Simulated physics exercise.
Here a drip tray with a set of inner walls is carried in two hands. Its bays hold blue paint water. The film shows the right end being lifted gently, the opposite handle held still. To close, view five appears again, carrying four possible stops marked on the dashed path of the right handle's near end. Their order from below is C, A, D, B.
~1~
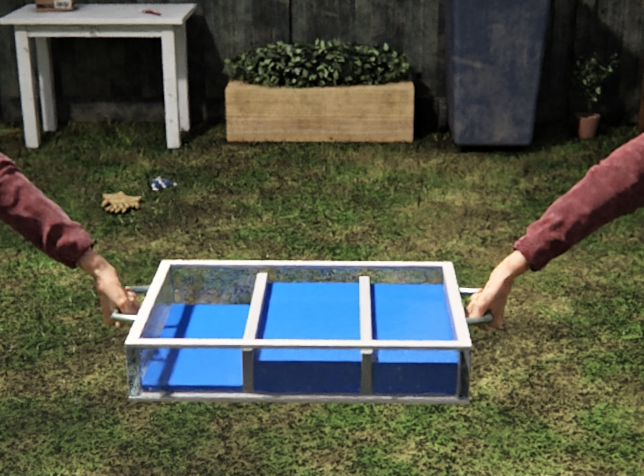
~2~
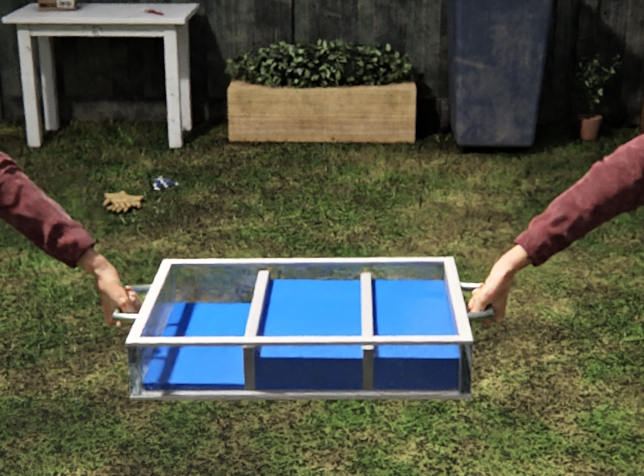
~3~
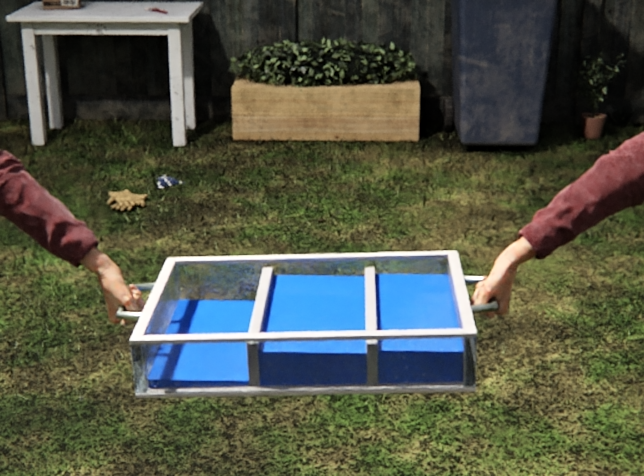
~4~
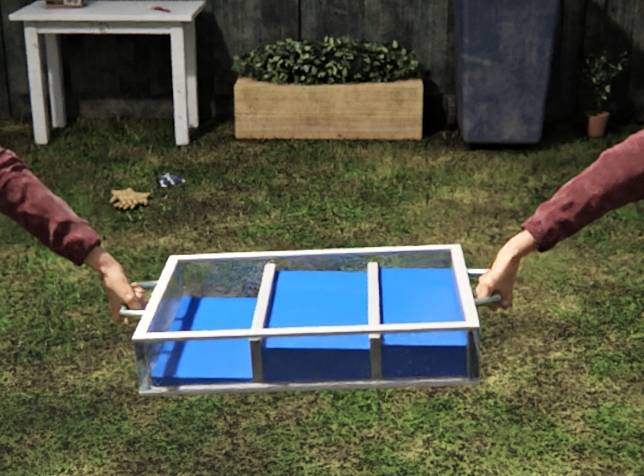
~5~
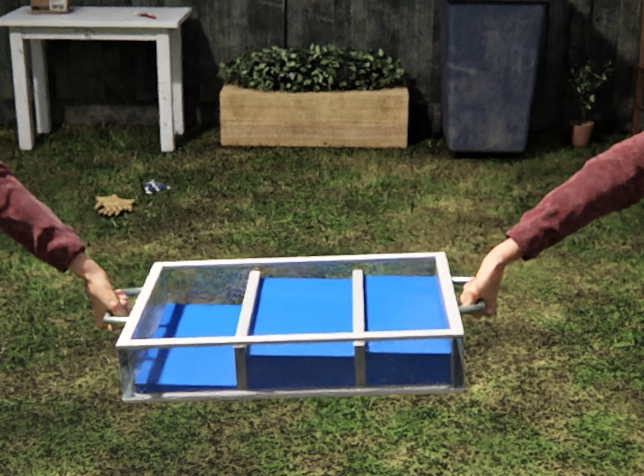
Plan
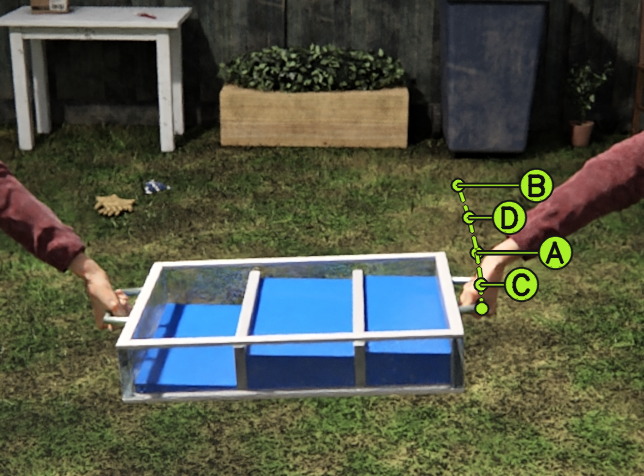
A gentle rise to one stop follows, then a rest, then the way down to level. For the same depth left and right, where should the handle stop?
Go for B.
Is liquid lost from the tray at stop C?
No.
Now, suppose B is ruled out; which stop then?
Stop D.
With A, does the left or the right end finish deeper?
The right end bay.
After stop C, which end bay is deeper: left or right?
The right one.
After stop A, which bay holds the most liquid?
The middle bay.
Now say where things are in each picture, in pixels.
In the first frame, the tray is level; deepest in the middle bay, at (311, 319), shallowest in the left; right handle at (485, 306).
The second frame shows tipped about 1° down to the left; no wall is crossed; right handle at (486, 301).
The third frame shows tipped about 2° down to the left; no wall is crossed; right handle at (490, 294).
The fourth frame shows tipped about 3° down to the left; no wall is crossed; right handle at (493, 287).
The fifth frame shows tipped about 3° down to the left; deepest in the middle bay, at (303, 314), shallowest in the left; right handle at (477, 294).
On the marked copy, A at (477, 252); B at (458, 185); C at (481, 284); D at (469, 217).
With A, the right end bay stands much deeper than the other; nothing spills.
With B, the two end bays stand about equally deep; nothing spills.
With C, the right end bay stands much deeper than the other; nothing spills.
With D, the right end bay stands much deeper than the other; nothing spills.
